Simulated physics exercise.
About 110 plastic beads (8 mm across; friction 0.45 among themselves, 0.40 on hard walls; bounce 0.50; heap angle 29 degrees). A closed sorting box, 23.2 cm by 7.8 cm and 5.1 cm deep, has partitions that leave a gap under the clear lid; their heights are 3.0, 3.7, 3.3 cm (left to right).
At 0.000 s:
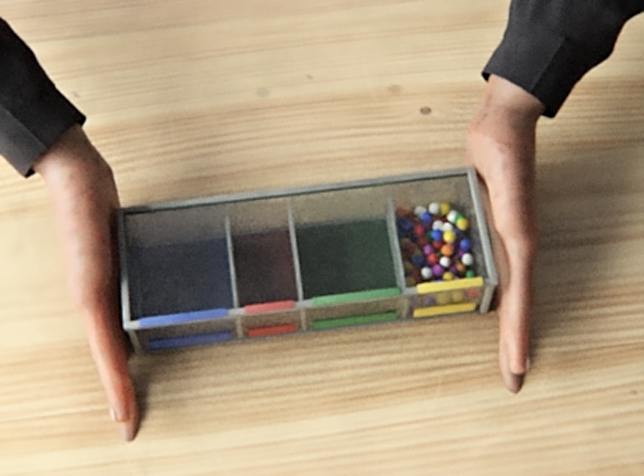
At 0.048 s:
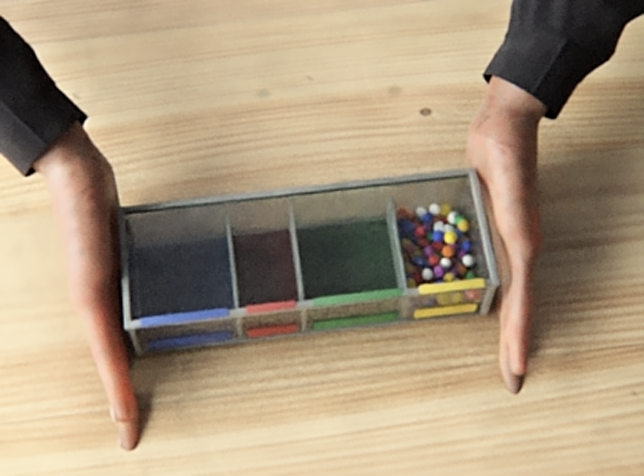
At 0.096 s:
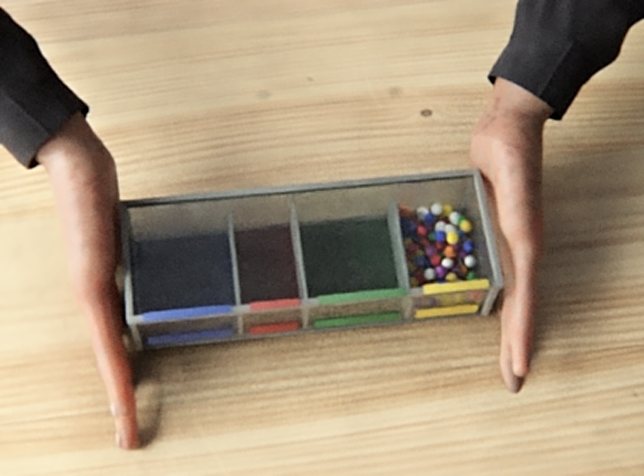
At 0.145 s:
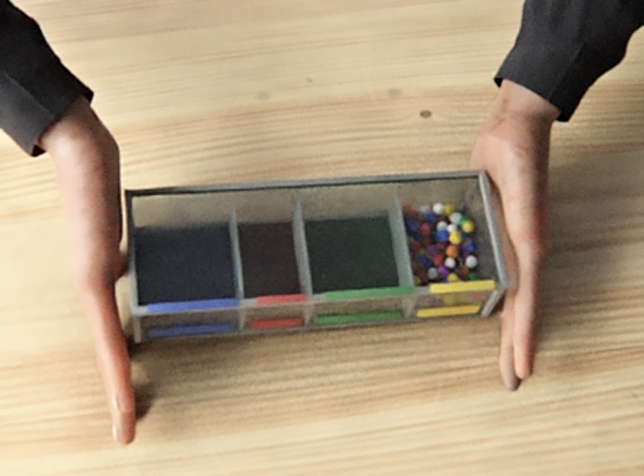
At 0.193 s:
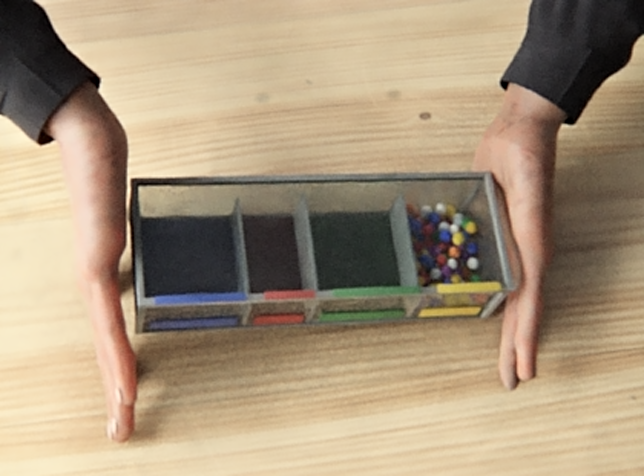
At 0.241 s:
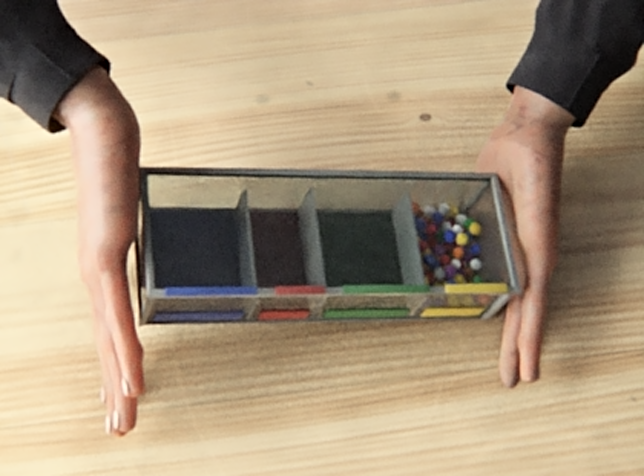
Two hands tilting a clear divided box slightly, its right side dipping, while colourful beads stay in the yellow-marked right compartment.
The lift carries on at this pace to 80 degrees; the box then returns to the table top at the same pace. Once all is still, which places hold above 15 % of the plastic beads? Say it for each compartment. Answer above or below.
Red: Below, blue: Below, green: Below, yellow: Above.
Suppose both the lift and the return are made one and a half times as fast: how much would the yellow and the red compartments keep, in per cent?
In that case yellow 100, red 0.
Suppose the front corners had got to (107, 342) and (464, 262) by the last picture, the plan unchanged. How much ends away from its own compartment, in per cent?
Then about 35 per cent.
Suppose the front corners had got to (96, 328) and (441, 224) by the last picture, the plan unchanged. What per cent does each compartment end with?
Red 5; blue 10; green 35; yellow 50.
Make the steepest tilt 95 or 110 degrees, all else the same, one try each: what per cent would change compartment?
Some 0 and 0 per cent.
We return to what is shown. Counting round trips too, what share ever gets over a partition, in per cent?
About 0 per cent.
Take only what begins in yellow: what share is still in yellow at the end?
Some 100 per cent.
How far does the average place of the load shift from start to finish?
About 0.5 cm.
After 1.07 s, tilt 80 degrees; yellow 100 %.
Then, at 1.62 s, tilt 35 degrees; yellow 100 %.
After 2.23 s, tilt 0 degrees; yellow 100 %.
At rest (2.6 s), red 0 %, blue 0 %, green 0 %, yellow 100 %.
